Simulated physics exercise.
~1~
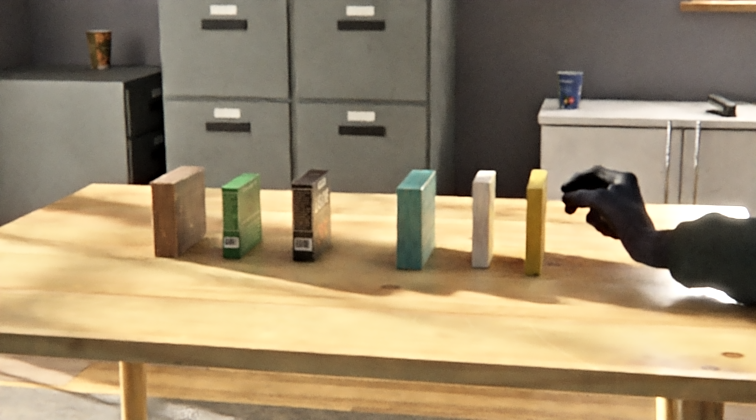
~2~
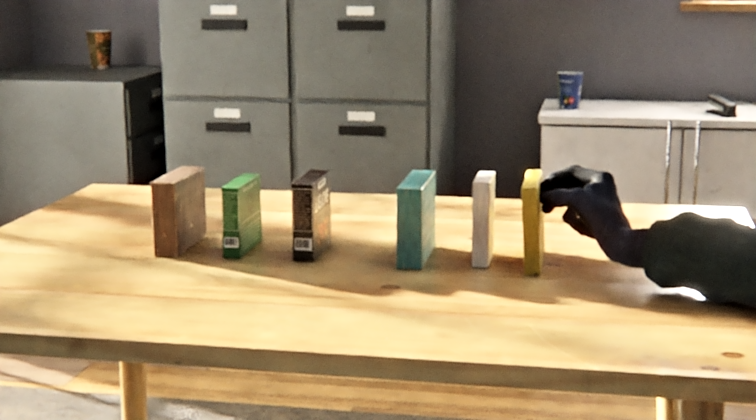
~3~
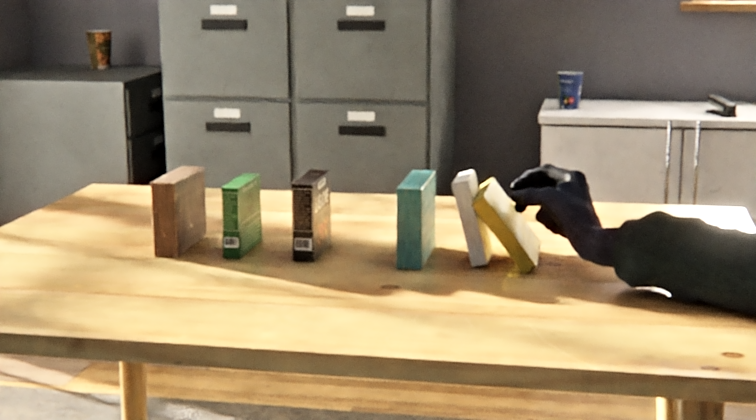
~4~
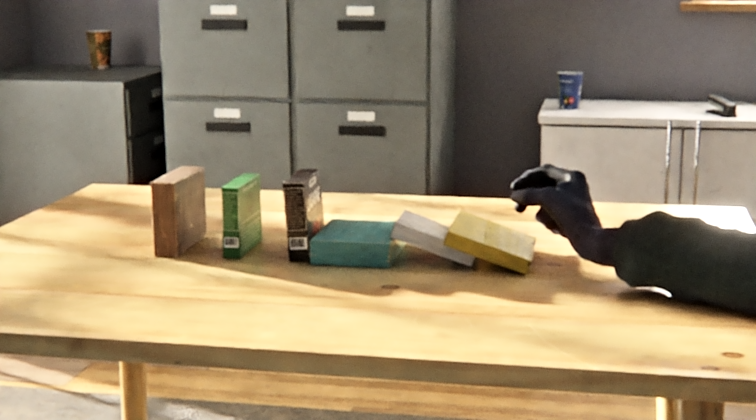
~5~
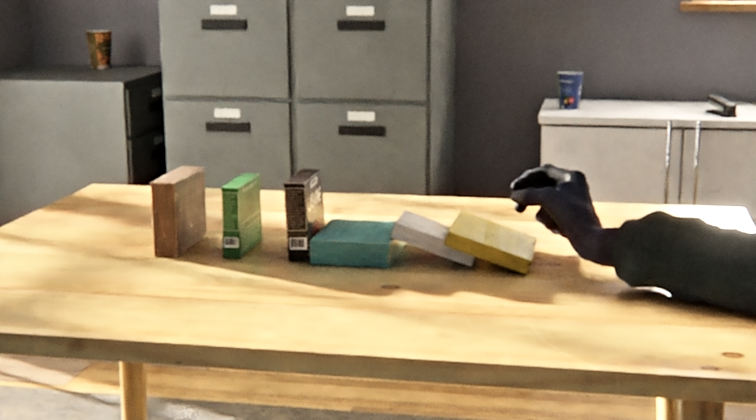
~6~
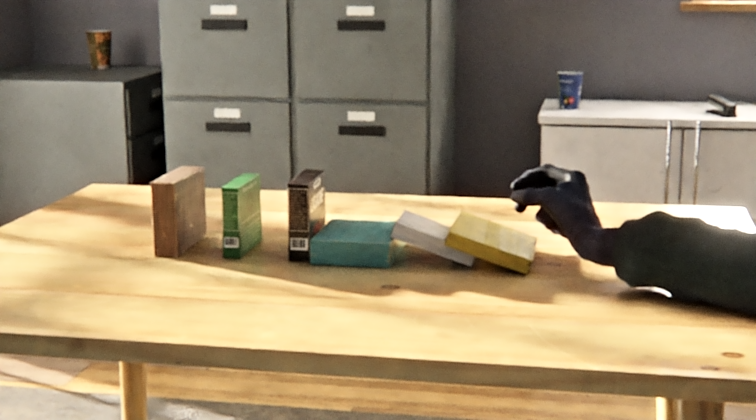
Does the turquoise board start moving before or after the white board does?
The turquoise board starts moving after the white board. The white one is already leaning left while the turquoise one still stands upright.
